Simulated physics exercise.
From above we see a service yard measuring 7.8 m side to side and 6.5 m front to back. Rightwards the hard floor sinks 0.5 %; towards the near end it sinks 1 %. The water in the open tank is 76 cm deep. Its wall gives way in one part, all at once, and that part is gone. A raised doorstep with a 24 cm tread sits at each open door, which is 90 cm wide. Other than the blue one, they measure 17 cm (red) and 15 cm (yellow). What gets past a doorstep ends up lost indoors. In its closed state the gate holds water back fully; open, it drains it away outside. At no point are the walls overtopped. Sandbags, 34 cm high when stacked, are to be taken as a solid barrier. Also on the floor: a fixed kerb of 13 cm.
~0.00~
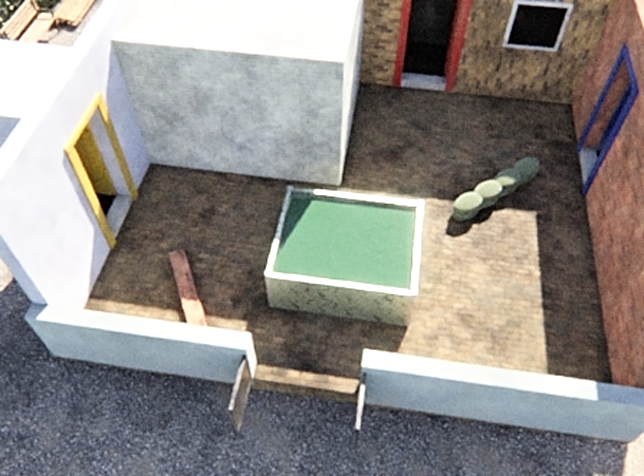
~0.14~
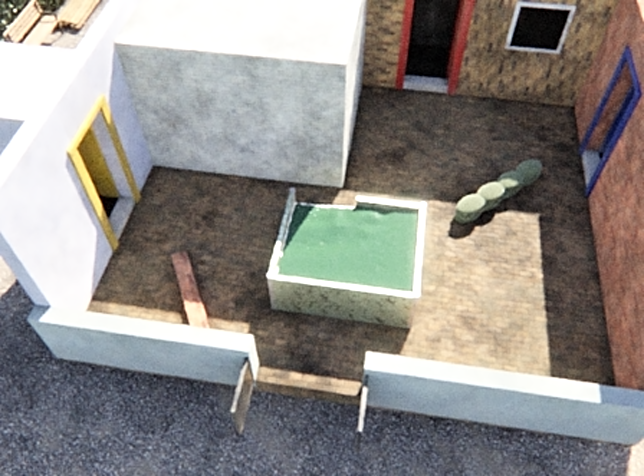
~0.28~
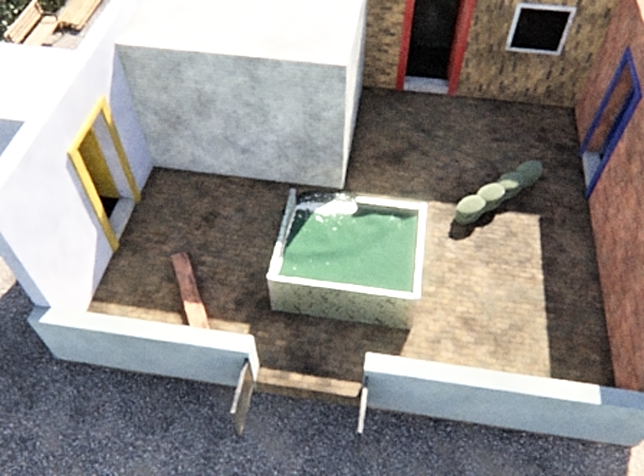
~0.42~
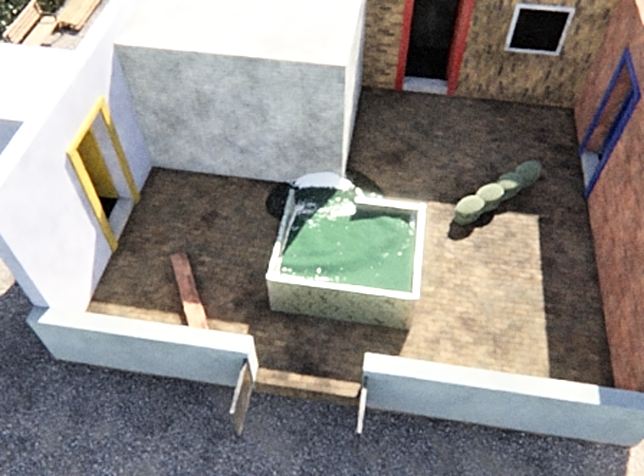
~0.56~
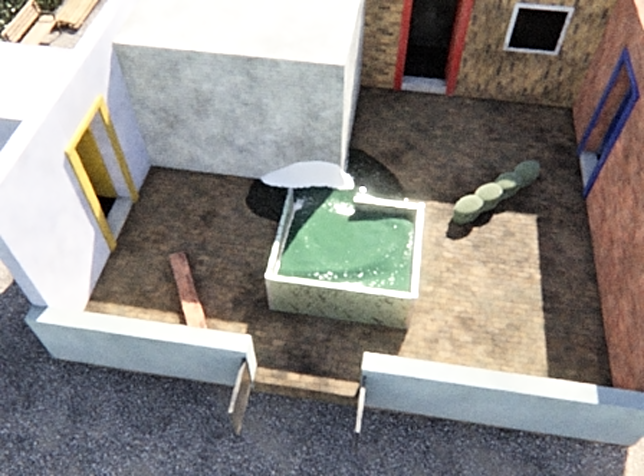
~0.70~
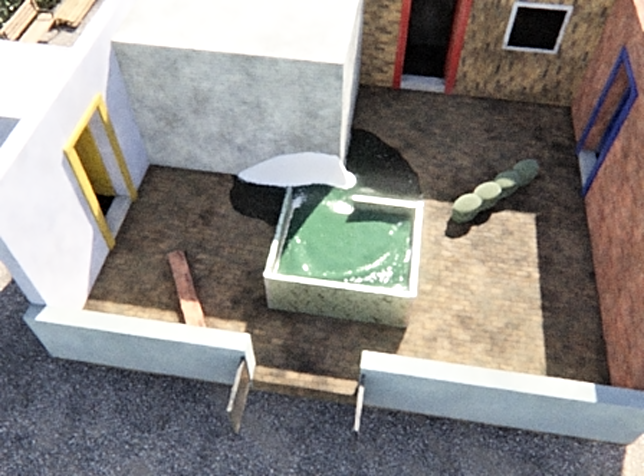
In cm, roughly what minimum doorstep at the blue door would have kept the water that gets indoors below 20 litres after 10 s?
It would have to be roughly 6.5 cm high.
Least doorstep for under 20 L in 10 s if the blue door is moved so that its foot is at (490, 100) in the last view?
Roughly 7.5 cm, give or take.
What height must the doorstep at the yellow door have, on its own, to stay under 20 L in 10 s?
For yellow: Close to 16 cm.
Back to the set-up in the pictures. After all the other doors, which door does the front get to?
Blue.
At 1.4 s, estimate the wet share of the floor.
Some 25 per cent is wet.
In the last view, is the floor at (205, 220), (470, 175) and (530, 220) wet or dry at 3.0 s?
Point by point: Soaked, then soaked, then bone dry.
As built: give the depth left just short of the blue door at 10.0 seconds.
Lab note: Depth approx. 5.0 cm.
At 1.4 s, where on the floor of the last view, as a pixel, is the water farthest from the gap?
Roughly at (416, 90) in the last view.
After 1.4 s water covers 25 % of the floor, deepest (54 cm) near (324, 191); it has not reached the blue door.
After 3.0 s water covers 55 % of the floor, deepest (34 cm) near (71, 335); 3 cm at the blue door, 0 litres in over its 17 cm doorstep.
After 10.0 s water covers 95 % of the floor, deepest (14 cm) near (165, 350); 5 cm at the blue door, 0 litres in over its 17 cm doorstep.
At the blue door as built, the water arrived by 2.7 s and peaked near 10 cm at 7.0 s.
Run again over the same 10 s with other heights there, 27 litres in over 6 cm, 8 litres over 8 cm. The limit of 20 litres is kept from about 6.5 cm up.
